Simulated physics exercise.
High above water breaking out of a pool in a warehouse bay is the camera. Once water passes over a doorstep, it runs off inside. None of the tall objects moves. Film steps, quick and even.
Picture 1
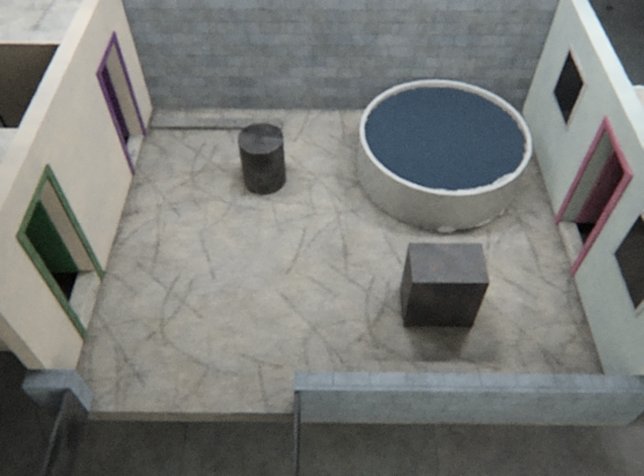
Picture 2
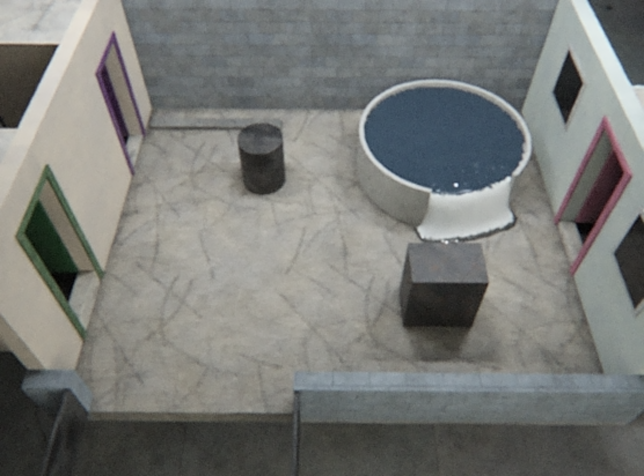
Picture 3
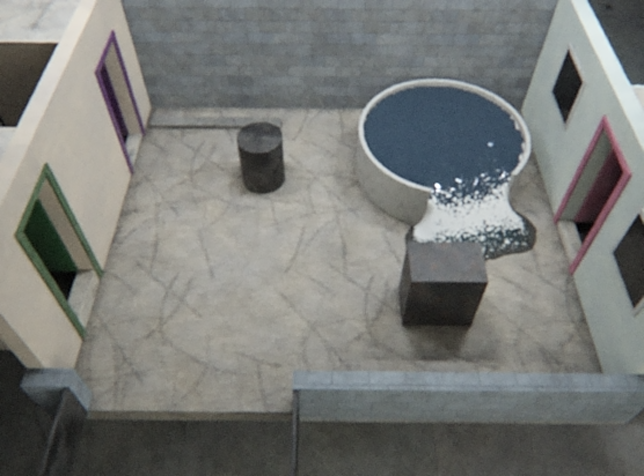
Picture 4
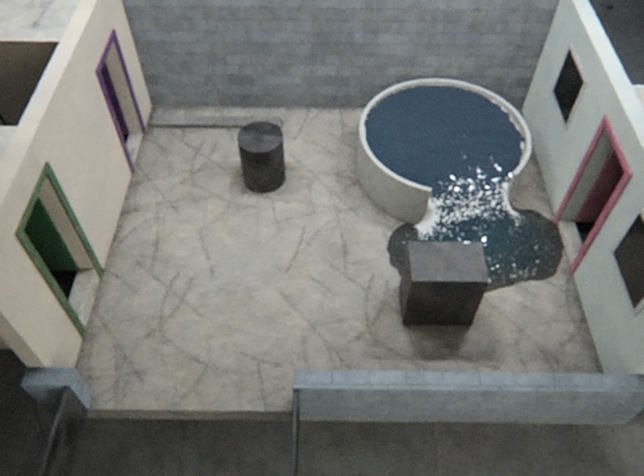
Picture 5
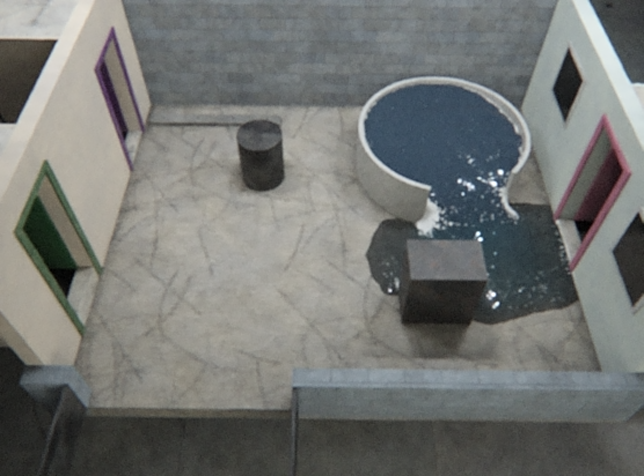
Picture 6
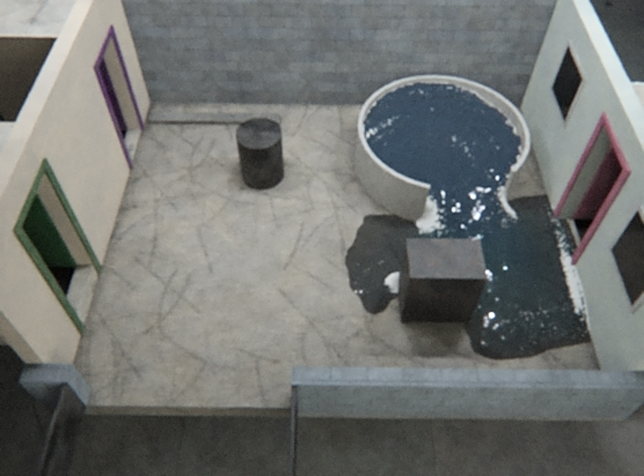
Dark blue water burst through the front of a round white pool, poured onto the pale floor, and spread around a dark box, reaching the right wall by the pink-framed doorway.
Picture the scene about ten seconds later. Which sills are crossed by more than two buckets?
The green door sill is not crossed by that much. The pink door sill is crossed by more than that. The purple door sill is crossed by more than that.
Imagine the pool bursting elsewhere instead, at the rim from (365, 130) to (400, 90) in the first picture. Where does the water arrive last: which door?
Last: The door marked pink.
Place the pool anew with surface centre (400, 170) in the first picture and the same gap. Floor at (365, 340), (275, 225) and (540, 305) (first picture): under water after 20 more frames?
Result: Inundated; spared; inundated.
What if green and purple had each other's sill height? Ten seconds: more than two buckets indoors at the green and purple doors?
Then the green overshoots and the purple falls short.
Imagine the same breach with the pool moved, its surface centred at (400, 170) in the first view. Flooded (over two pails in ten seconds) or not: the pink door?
In short, the pink door overshoots the limit.
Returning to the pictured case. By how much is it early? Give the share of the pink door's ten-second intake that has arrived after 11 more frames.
Around 25 in a hundred.
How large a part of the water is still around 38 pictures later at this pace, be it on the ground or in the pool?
90 per cent.
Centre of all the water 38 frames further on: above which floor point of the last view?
Roughly (368, 239) in the last picture.
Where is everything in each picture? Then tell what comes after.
The first picture shows the pool at (444, 136) is whole and still.
In the second picture, the front is at (509, 213), out from the gap at (470, 213).
In the third picture, water pours out at (469, 215) and has run to a hidden place.
In the fourth picture, water pours out at (469, 216) and has run to a hidden place.
In the fifth picture, the front is at (576, 293), out from the gap at (468, 215).
In the sixth picture, the front is at (588, 334), out from the gap at (467, 213).
A moment on, water covers 25 % of the floor; the green door not reached, the pink door over two buckets in, the purple door not reached.
Next, water covers 45 % of the floor; the green door not reached, the pink door over two buckets in, the purple door not reached.
Then, water covers 75 % of the floor; the green door wet at the sill, nothing in, the pink door far over two buckets in, the purple door not reached.
Later, water covers 90 % of the floor; the green door under two buckets in, the pink door far over two buckets in, the purple door under two buckets in.
In the end, water covers 100 % of the floor; the green door under two buckets in, the pink door far over two buckets in, the purple door over two buckets in.
